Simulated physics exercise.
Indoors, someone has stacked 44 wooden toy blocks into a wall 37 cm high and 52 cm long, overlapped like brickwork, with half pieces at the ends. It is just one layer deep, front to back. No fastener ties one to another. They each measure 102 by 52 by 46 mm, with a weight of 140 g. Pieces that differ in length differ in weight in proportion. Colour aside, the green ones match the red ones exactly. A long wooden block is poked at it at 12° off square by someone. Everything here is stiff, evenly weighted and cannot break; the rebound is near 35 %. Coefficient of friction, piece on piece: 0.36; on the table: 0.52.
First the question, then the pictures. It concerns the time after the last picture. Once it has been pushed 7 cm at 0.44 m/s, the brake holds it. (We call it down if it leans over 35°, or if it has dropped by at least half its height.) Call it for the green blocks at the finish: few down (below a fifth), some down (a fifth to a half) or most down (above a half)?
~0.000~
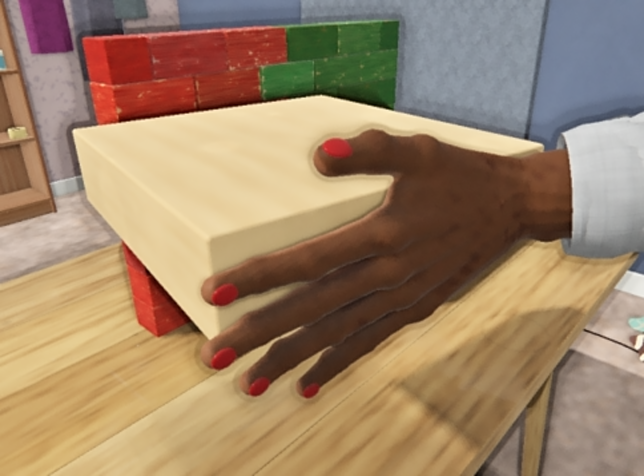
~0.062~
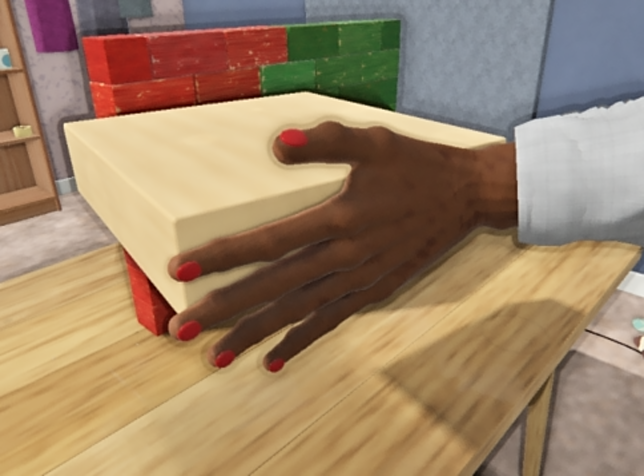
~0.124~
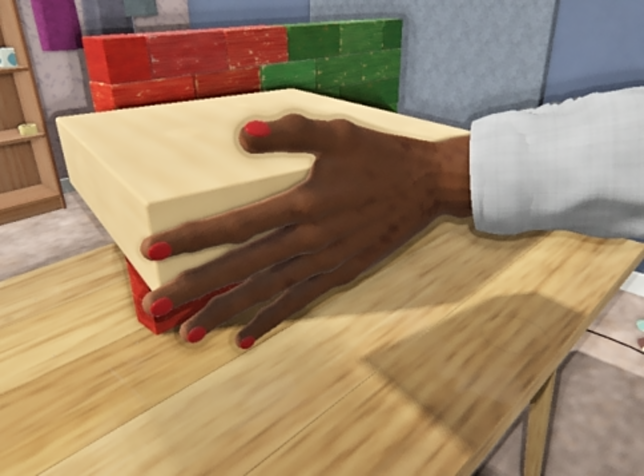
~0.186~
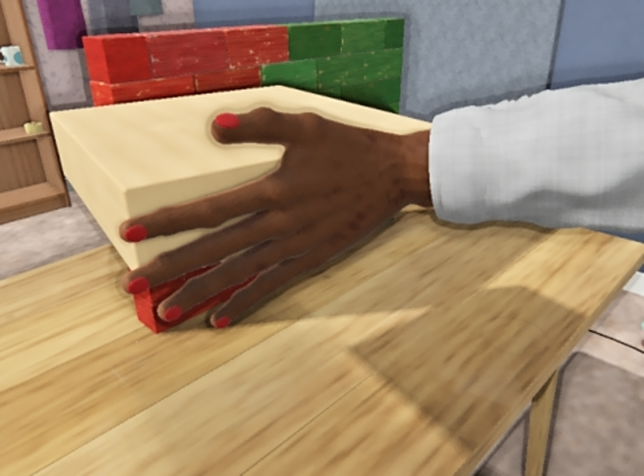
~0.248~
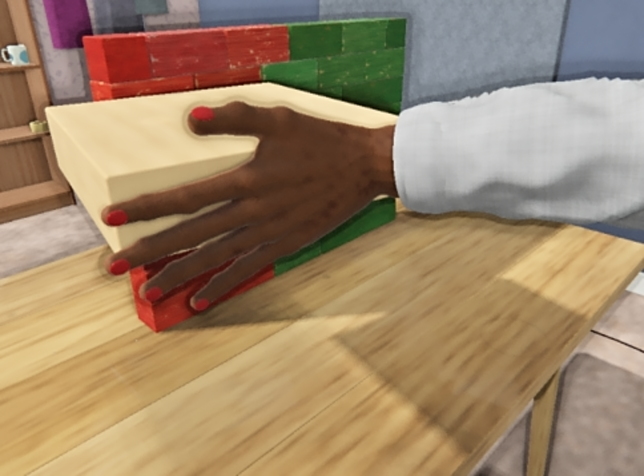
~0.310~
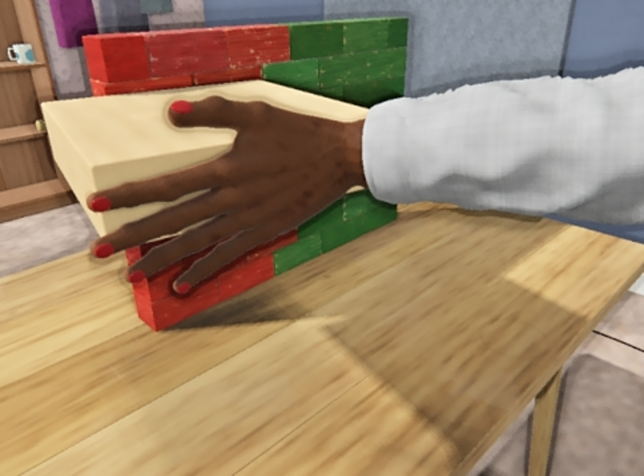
Few down.
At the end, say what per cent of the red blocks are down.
For red, 40 per cent end down.
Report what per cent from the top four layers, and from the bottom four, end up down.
Top share 30 per cent; bottom share 0 per cent.
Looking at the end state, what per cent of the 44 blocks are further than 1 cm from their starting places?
Shifted share: 20 %.
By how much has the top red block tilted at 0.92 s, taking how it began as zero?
Tilt: Approx. 70°.
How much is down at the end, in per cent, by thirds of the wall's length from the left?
In percent, the thirds read 40 on the left, 10 in the middle and 0 on the right.
Around 0.62 s, none of the 24 green blocks down (3 of 44 in all colours); top green block unmoved; top red block tipped 32°, 31 mm lower.
Around 0.92 s, none of the 24 green blocks down (7 of 44 in all colours); top green block unmoved; top red block tipped 68°, 30 cm lower.
Finally (1.7 s), none of the 24 green blocks down (7 of 44 in all colours); top green block unmoved; top red block on its side. That is 0 per cent. Seen by the last camera, middles, top green block near (387, 33), top red block near (77, 240).
